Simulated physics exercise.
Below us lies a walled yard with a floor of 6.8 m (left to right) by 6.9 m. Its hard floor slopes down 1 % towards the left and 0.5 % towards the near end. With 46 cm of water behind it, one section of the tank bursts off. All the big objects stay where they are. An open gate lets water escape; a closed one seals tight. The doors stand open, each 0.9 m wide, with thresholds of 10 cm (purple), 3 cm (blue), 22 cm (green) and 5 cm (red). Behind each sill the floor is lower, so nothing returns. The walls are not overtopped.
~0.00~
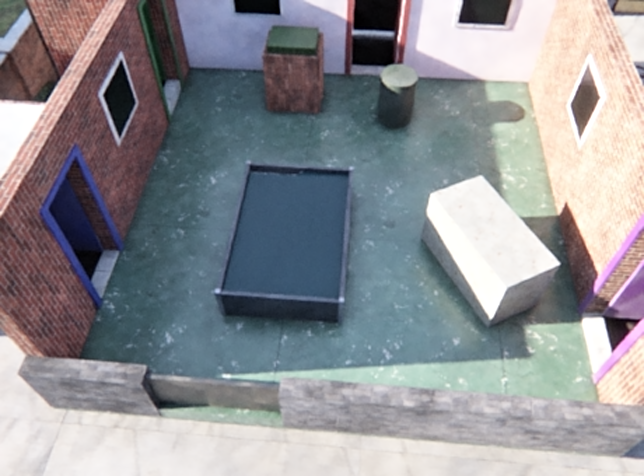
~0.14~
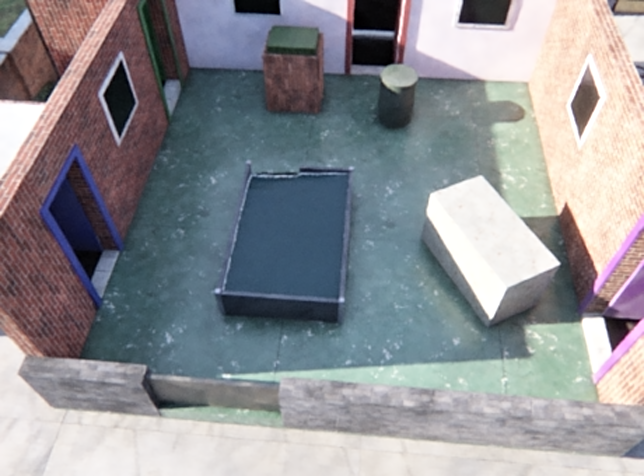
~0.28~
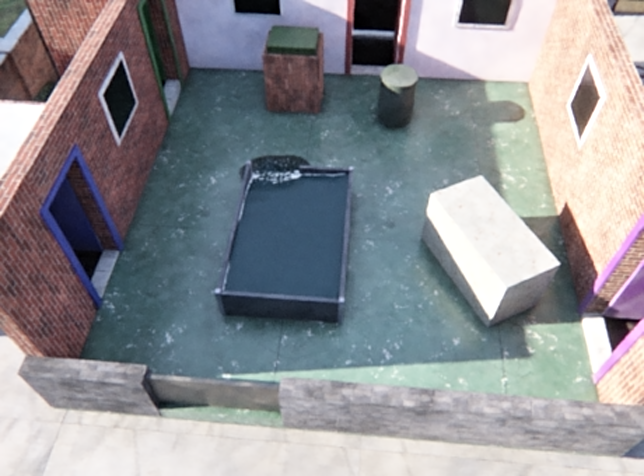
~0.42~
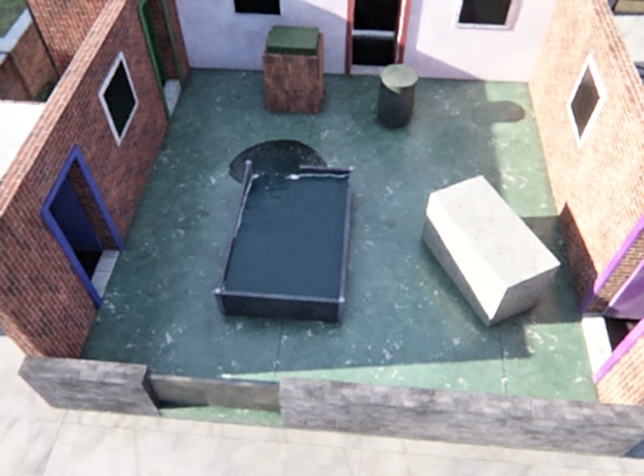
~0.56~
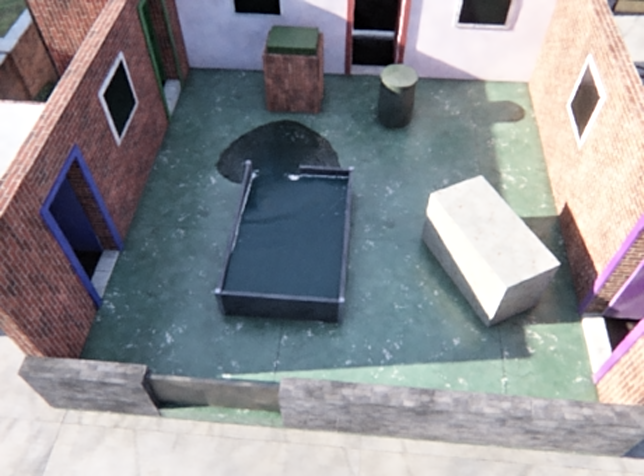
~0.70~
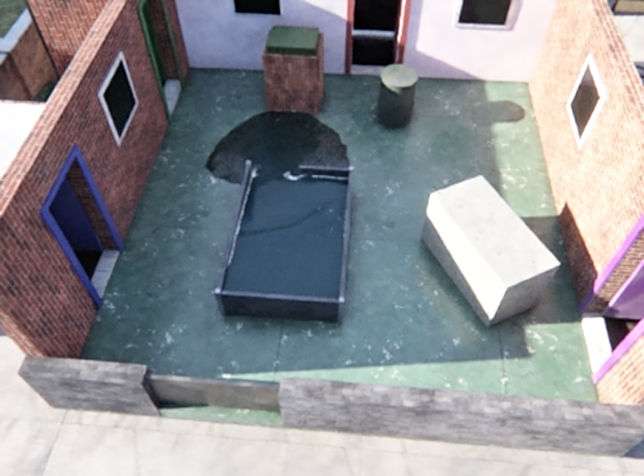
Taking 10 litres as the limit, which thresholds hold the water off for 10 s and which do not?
Door by door: At the purple door it keeps below the limit; at the blue door it keeps below the limit; at the green door it keeps below the limit; at the red door it goes over the limit.
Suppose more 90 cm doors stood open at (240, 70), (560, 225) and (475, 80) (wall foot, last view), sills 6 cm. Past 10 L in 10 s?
In that order: Over, not over, below.
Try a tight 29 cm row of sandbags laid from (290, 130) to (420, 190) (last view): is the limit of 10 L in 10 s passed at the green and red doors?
Against that limit: Green below, red under.
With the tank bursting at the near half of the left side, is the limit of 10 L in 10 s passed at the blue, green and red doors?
Against that limit: Blue above, green under, red not over.
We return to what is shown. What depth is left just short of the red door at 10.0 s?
Some 5.5 cm.
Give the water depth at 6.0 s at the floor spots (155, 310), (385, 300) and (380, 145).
In that order: 0, 0 and 4 cm.
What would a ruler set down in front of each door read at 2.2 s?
Depths in cm: Purple 0, blue 0, green 11, red 5.
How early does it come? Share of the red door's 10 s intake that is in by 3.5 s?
About 25 per cent.
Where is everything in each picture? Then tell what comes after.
In the first frame, the tank at (291, 229) is whole and still, 46 cm deep.
In the second frame, water pours out on the tank's far side and has run 0.5 m, to a hidden place; typically 8 cm deep outside, 46 cm at the tank's back.
In the third frame, the front is at (298, 161), 0.7 m from the gap on the tank's far side; 0.6 m2 of floor is under water; 46 cm left at the back of the tank.
In the fourth frame, the front is at (294, 144), 1.1 m from the gap on the tank's far side; 1.2 m2 of floor is under water; 46 cm left at the back of the tank.
In the fifth frame, the front is at (282, 124), 1.7 m from the gap on the tank's far side; 2.1 m2 of floor is under water; 46 cm left at the back of the tank.
In the sixth frame, the front is at (271, 113), 2.0 m from the gap on the tank's far side; 2.7 m2 of floor is under water; 46 cm left at the back of the tank.
After 1.4 s water covers 15 % of the floor and is deepest (26 cm) near (274, 182); purple door not reached, blue door not reached, green door not reached, red door not reached.
After 2.2 s water covers 25 % of the floor and is deepest (32 cm) near (190, 68); purple door not reached, blue door not reached, green door 11 cm at the sill, 0 L in, red door 5 cm at the sill, 0 L in.
After 3.5 s water covers 30 % of the floor and is deepest (20 cm) near (180, 96); purple door not reached, blue door not reached, green door 18 cm at the sill, 0 L in, red door 10 cm at the sill, 12 L in.
After 6.0 s water covers 45 % of the floor and is deepest (16 cm) near (175, 108); purple door not reached, blue door 2 cm at the sill, 0 L in, green door 15 cm at the sill, 0 L in, red door 6 cm at the sill, 42 L in.
After 10.0 s water covers 80 % of the floor and is deepest (10 cm) near (168, 127); purple door not reached, blue door 3 cm at the sill, 0 L in, green door 10 cm at the sill, 0 L in, red door 5 cm at the sill, 49 L in.
